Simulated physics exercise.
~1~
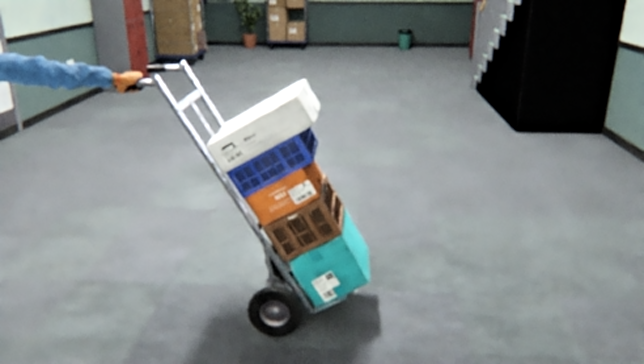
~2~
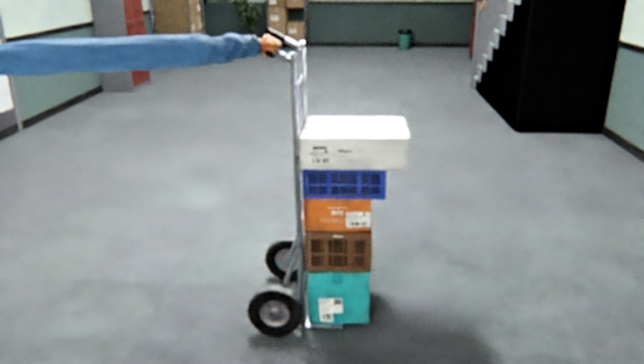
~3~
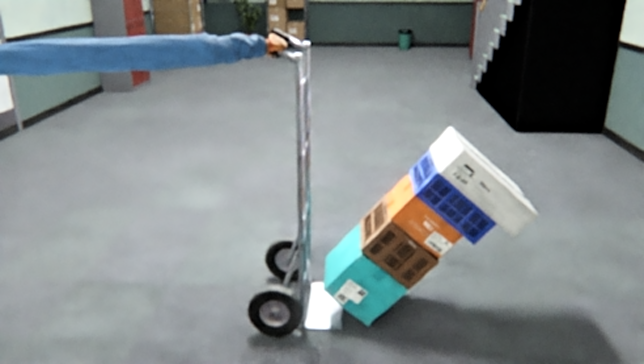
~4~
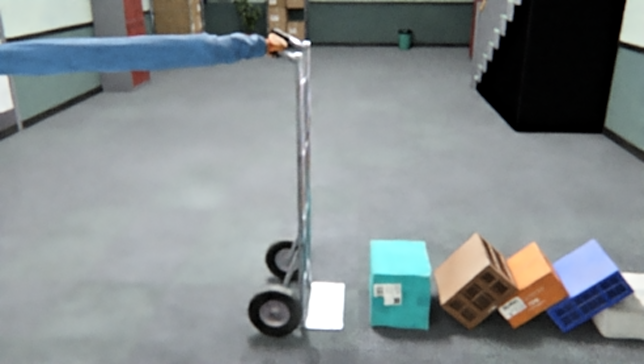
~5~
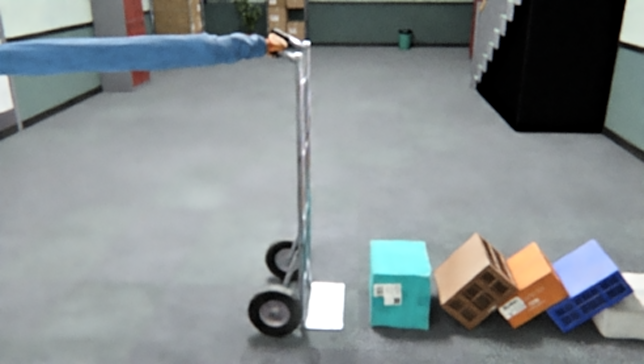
A blue-sleeved arm swung a tilted hand truck upright, and its stack of five boxes and crates toppled forward to the right, spilling across the floor, with the turquoise box nearest the truck and the white one farthest away.
